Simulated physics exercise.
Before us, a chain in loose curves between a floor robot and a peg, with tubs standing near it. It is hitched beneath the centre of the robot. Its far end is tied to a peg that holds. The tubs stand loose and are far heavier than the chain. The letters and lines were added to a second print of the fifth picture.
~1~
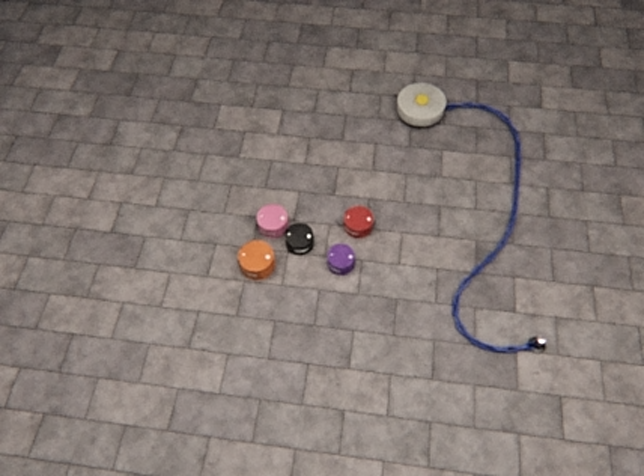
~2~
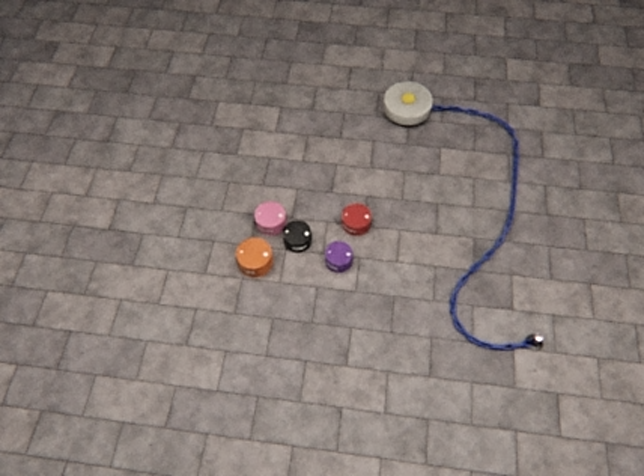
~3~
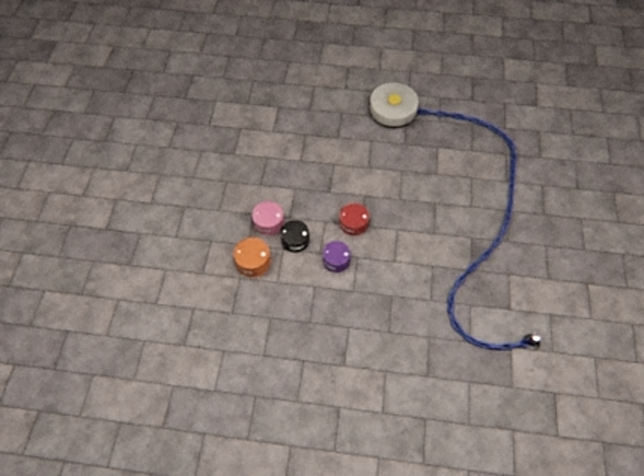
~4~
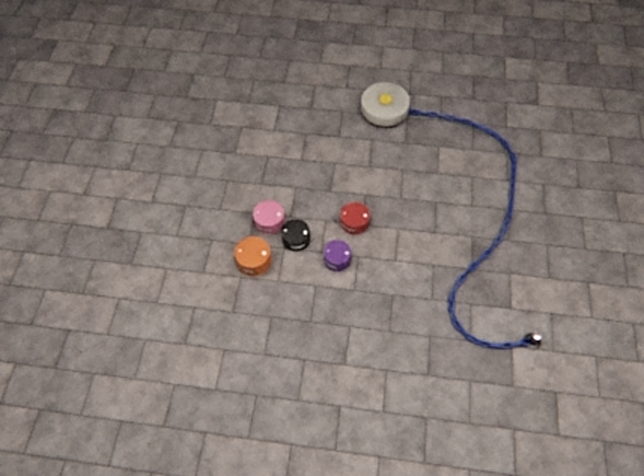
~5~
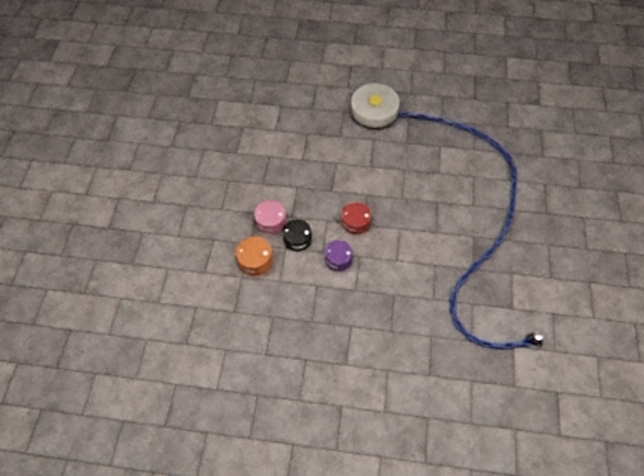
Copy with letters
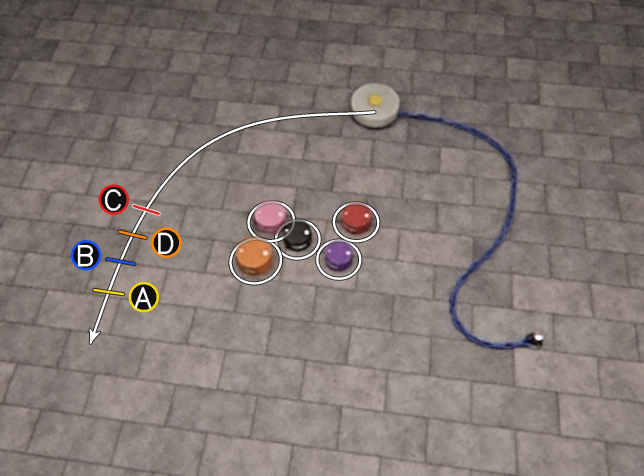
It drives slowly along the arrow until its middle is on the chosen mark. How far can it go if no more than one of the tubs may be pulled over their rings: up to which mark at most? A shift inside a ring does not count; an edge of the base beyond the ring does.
Stop at B.
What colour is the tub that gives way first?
The red tub.
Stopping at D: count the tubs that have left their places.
By then, none.
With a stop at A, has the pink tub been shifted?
Yes.
On the copy, A at (109, 292); B at (121, 261); C at (146, 210); D at (133, 235); the route from (374, 112) via (188, 158) to (91, 343).
On B. First, robot (263, 116).
Then, robot (168, 171).
Finally, robot (117, 257); red tub (352, 226); one over the rings.
By contrast, A has two over the rings; C is within the limit but short; D is within the limit but short.
